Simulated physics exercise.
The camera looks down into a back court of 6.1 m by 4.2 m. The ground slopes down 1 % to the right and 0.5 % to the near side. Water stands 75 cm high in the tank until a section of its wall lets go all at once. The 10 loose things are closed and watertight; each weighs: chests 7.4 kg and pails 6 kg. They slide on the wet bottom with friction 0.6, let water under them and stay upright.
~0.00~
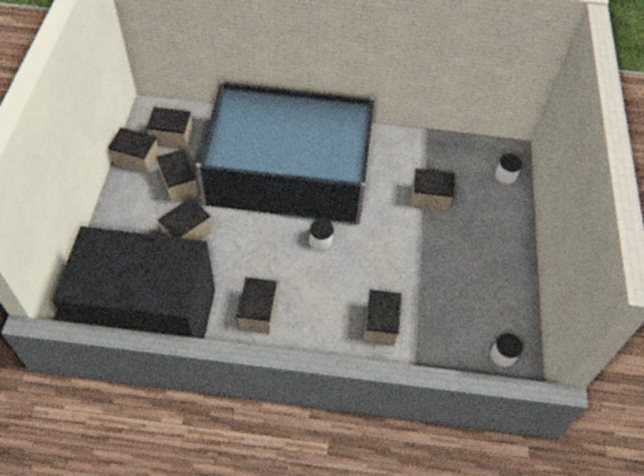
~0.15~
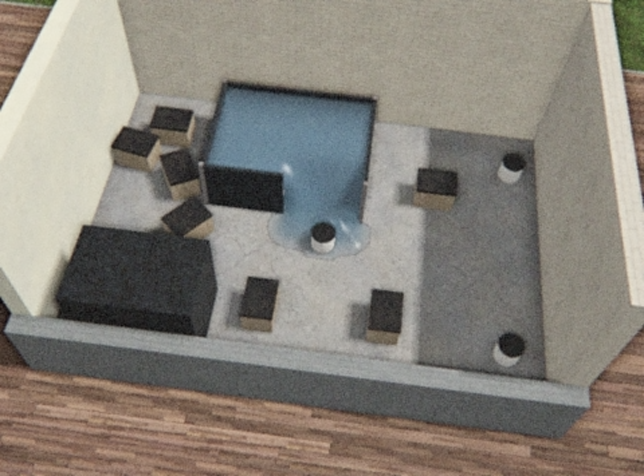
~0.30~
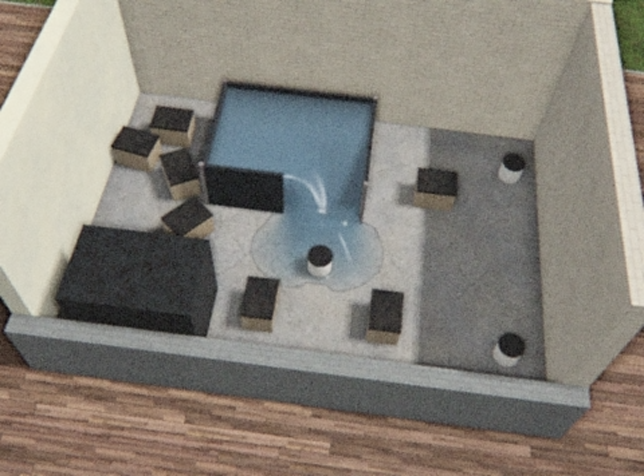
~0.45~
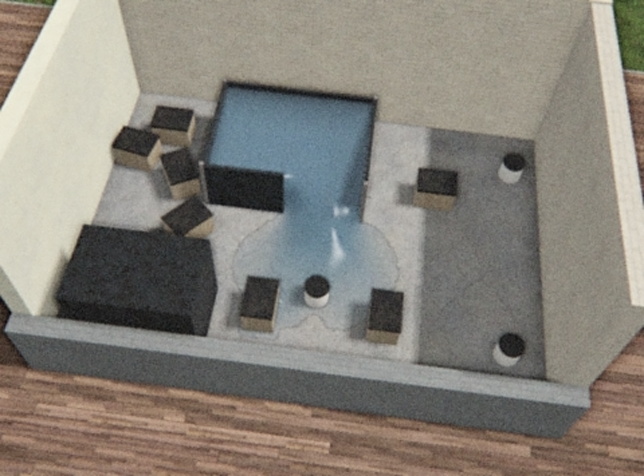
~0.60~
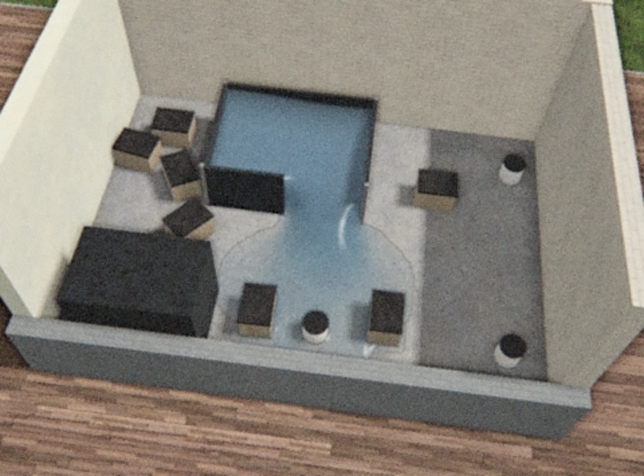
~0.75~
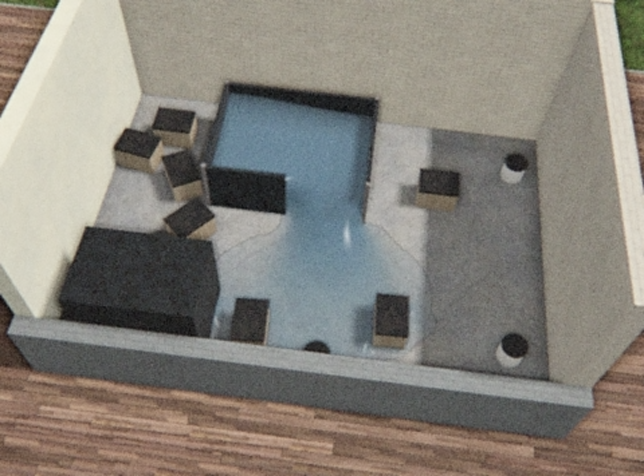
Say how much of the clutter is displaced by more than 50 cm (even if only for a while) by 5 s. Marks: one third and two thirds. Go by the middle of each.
Share: Two thirds or more.
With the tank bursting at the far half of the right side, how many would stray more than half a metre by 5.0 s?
Then 5.
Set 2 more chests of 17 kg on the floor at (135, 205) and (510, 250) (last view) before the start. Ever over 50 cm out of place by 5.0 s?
In turn: Less, over.
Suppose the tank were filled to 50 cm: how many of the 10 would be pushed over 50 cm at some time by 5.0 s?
In that case 4 of them.
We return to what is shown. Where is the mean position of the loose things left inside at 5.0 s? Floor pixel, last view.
Around (292, 175).
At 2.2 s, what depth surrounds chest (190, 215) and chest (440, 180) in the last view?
Roughly 1 and 0 cm.
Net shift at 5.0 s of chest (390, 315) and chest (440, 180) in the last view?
In that order: 300 cm, 80 cm.
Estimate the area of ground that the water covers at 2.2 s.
About 13 m2.
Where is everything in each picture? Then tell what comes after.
A pail at (322, 229) rests on the ground; a chest at (257, 298), on the bottom; water covers 3.1 m2; 0 of 10 have shifted, in the first picture.
A pail at (323, 232) rests on the ground, 7 cm from its start; a chest at (260, 297), on the bottom; 3.7 m2 under water; 1 of 10 have shifted, in the second picture.
A pail at (320, 256), on the bottom, 45 cm from its start; a chest at (260, 297) rests on the ground; water covers 4.7 m2; 1 of 10 have shifted, in the third picture.
A pail at (317, 286), on the bottom, 90 cm from its start; a chest at (260, 297) rests on the ground; 5.9 m2 under water; 1 of 10 have shifted, in the fourth picture.
A pail at (316, 322) rests on the ground, 138 cm from its start; a chest at (257, 303) rests on the ground, 9 cm from its start; water covers 7.3 m2; 2 of 10 have shifted, in the fifth picture.
A pail at (316, 353) rests on the ground, 179 cm from its start; a chest at (250, 319), on the bottom, 33 cm from its start; 8.3 m2 under water; 3 of 10 have shifted, in the sixth picture.
After 1.1 s 3 of 10 are over 50 cm from their spots; 3 afloat.
After 2.2 s 3 of 10 are over 50 cm from their spots; 4 afloat.
After 3.5 s 5 of 10 are over 50 cm from their spots; 3 afloat.
After 5.0 s 7 of 10 are over 50 cm from their spots, and 7 have been at some point; 6 afloat.
